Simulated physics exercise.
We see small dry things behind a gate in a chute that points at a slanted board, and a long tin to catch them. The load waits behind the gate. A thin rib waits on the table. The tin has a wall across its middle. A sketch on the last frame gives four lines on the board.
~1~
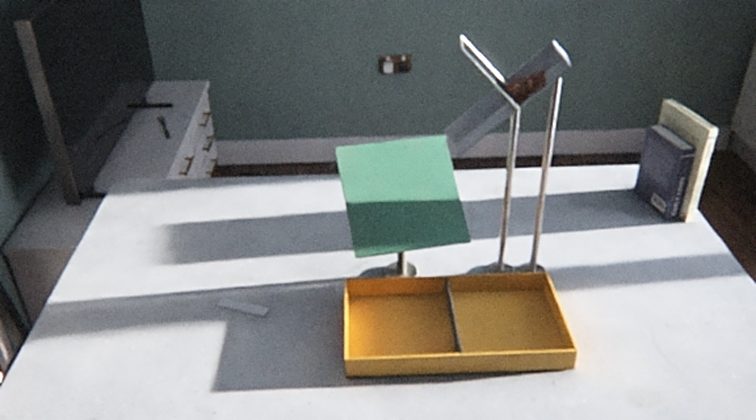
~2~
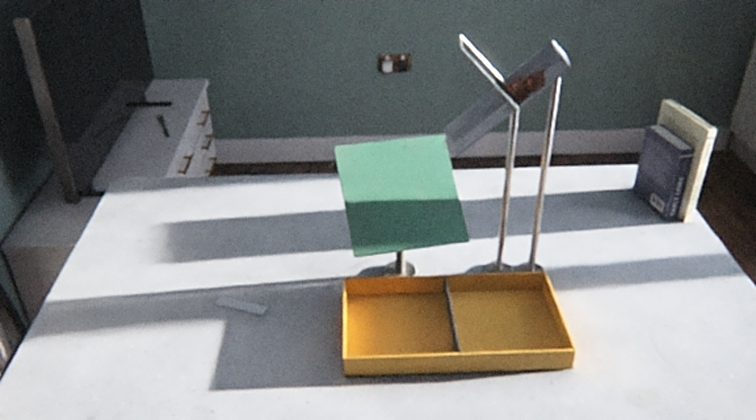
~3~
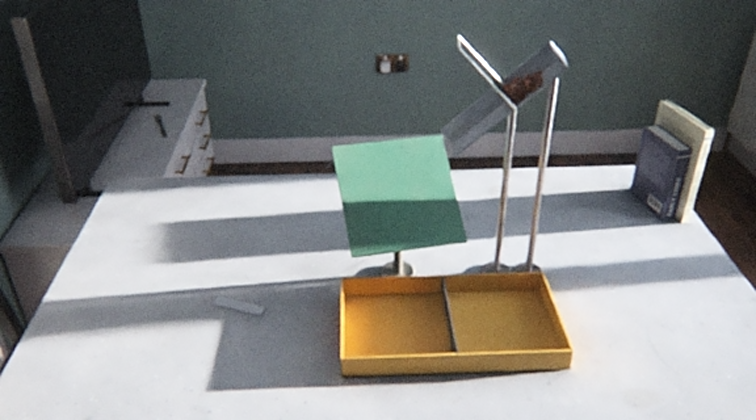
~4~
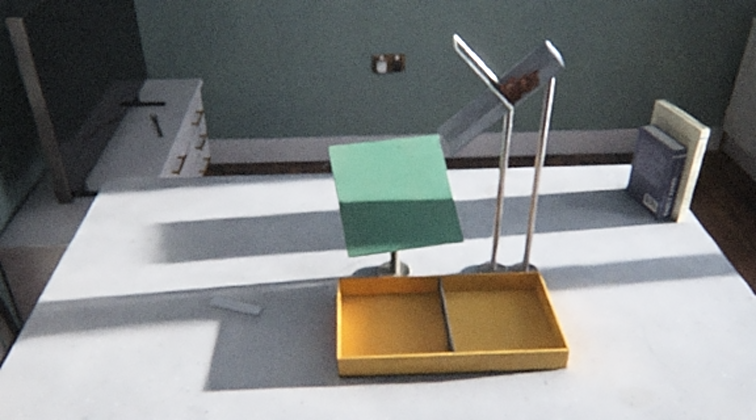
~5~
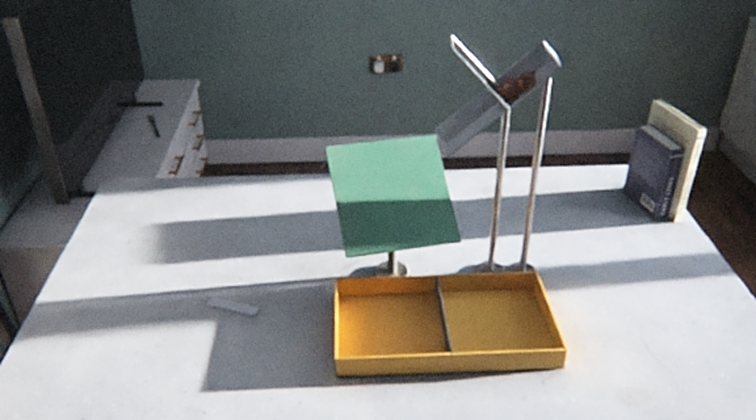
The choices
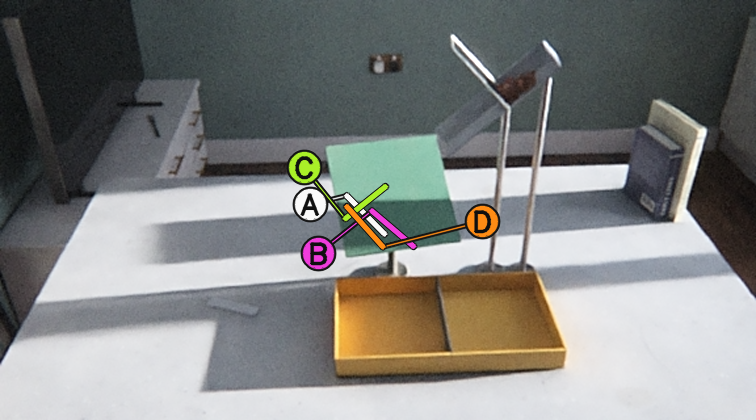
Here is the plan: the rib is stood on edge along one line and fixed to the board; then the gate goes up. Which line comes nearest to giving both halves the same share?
Choose B.
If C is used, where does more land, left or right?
The left half.
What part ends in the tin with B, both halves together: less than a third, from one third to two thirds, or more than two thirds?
Line B gives more than two thirds.
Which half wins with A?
The left half.
On the marked copy, line A from (346, 195) to (384, 234); line B from (371, 210) to (413, 246); line C from (385, 186) to (345, 218); line D from (346, 206) to (383, 246).
With A, of what is caught, nearly all in the left half, a small part in the right.
With B, of what is caught, about two thirds in the left half, about a third in the right.
With C, of what is caught, nearly all in the left half, a small part in the right.
With D, of what is caught, nearly all in the left half, a small part in the right.
